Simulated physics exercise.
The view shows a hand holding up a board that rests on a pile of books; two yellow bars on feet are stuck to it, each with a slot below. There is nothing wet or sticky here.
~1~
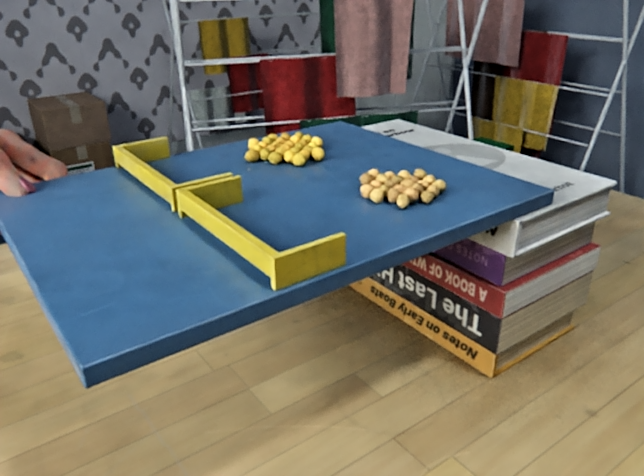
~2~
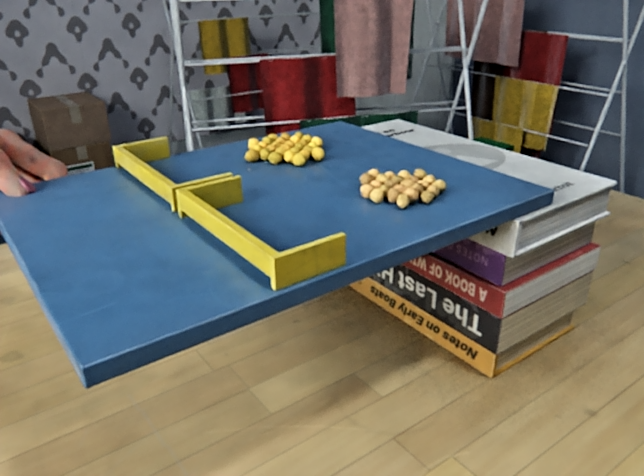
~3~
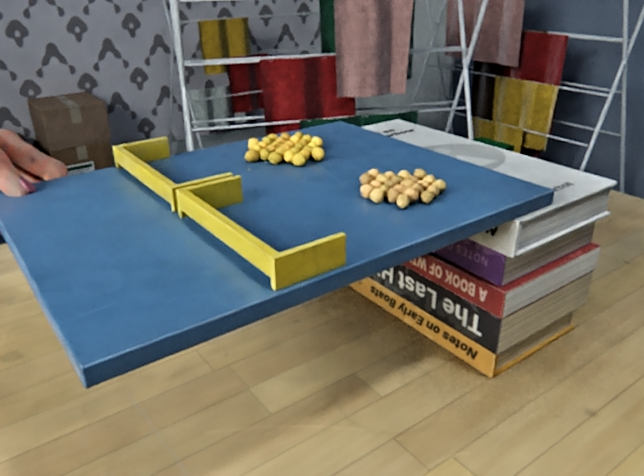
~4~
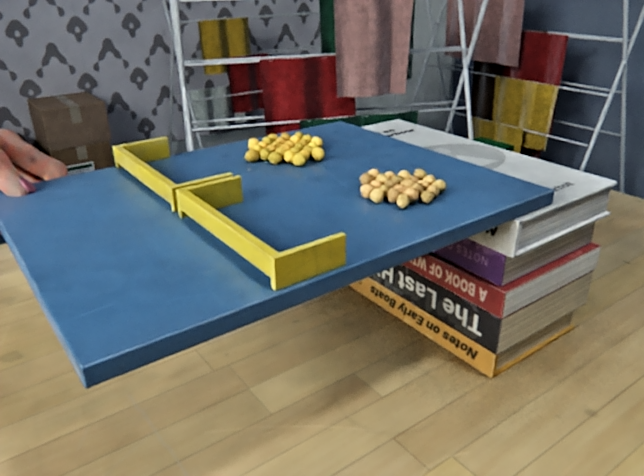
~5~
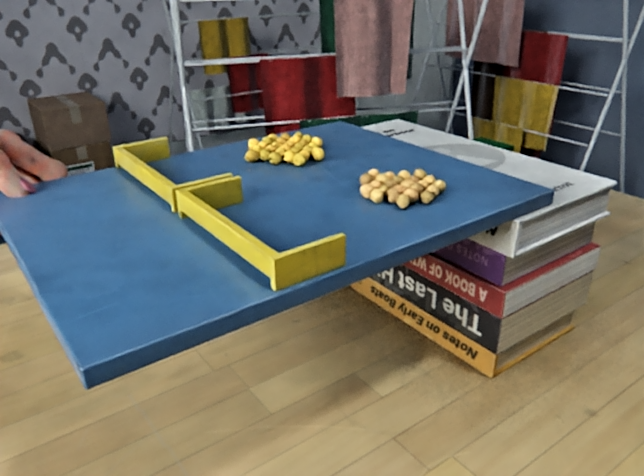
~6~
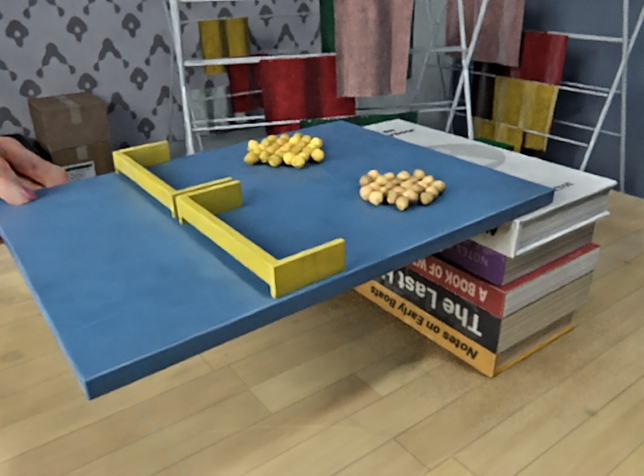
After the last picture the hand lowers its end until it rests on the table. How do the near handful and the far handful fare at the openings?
In short, near handful held back, far handful held back.
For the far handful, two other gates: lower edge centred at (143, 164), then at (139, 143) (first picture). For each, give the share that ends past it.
Try one: 100 %, try two: 100 %.
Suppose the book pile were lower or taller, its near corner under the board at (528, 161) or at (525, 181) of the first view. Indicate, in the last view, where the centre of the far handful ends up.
(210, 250) and (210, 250).
Then, 0.36 s later than the last frame, board sloping at 10°; near handful where it was; far handful where it was.
Then, 0.81 s later than the last frame, board sloping at 21°; near handful on its way down; far handful on its way down.
Then, 1.29 s later than the last frame, board resting at 30°; near handful has reached its gate; far handful has reached its gate.
When it is over, board resting at 30°; near handful gathered behind its gate; far handful gathered behind its gate.
